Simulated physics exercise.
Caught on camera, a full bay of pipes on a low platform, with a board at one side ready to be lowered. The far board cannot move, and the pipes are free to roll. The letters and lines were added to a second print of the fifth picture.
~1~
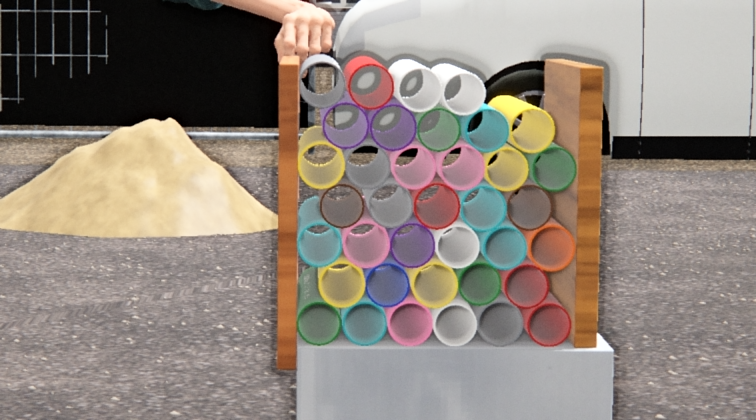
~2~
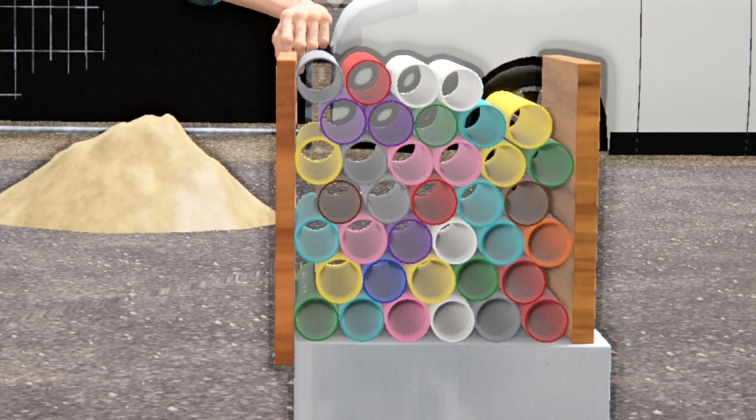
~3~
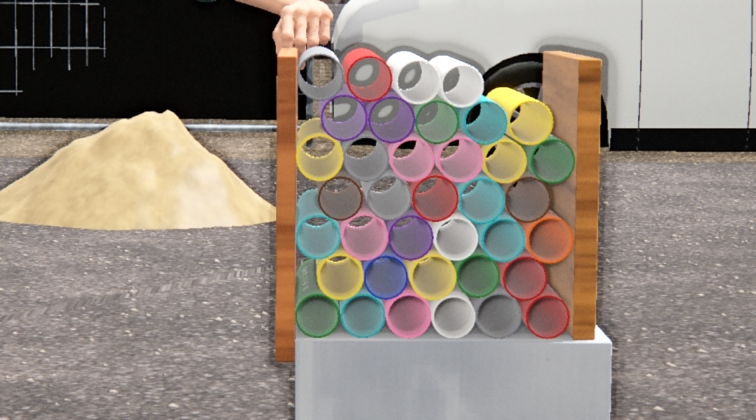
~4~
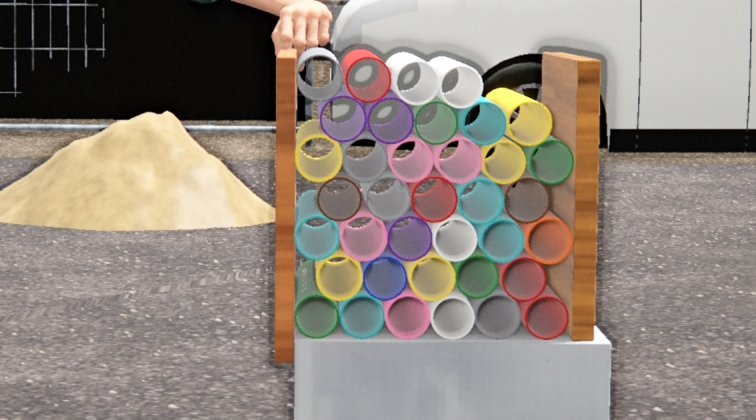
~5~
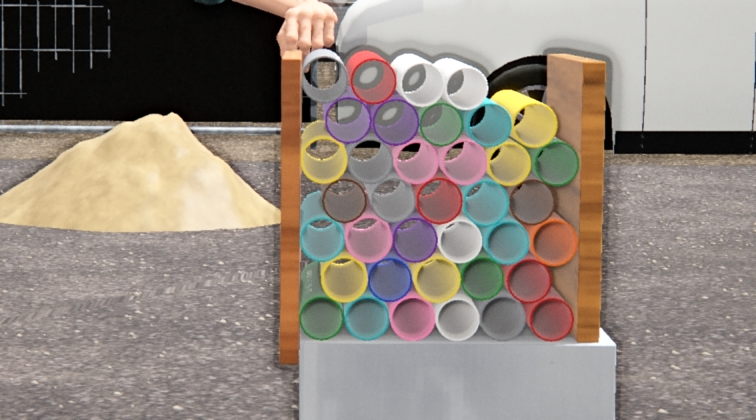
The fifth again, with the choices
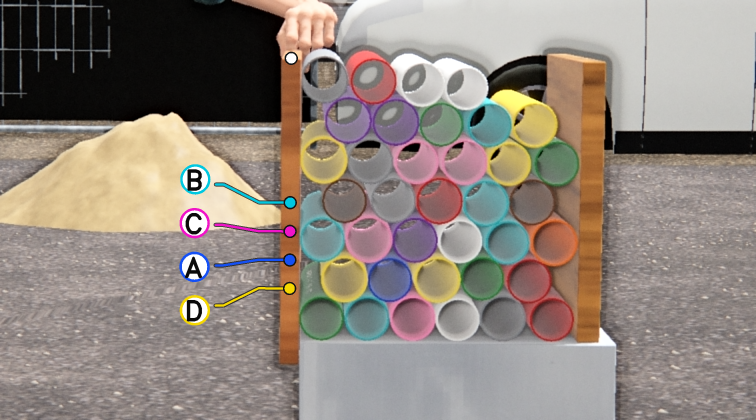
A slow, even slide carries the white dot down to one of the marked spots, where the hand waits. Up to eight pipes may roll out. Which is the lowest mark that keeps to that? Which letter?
The last mark within the limit is A.
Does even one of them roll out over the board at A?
Yes, at A.
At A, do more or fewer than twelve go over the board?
Fewer than twelve.
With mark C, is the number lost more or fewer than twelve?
Fewer than twelve.
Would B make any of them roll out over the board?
At B: Yes.
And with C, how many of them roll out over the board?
With C, four.
On the marked copy, A at (290, 260); B at (290, 202); C at (290, 231); D at (290, 289); the white dot at (291, 59).
Taking A. A third of the way, top of the board (301, 145).
Two thirds of the way, top of the board (300, 241).
When it is over, top of the board (300, 259), about four out over the board.
As for the rest, B about four out over the board; C about four out over the board; D nine out over the board.
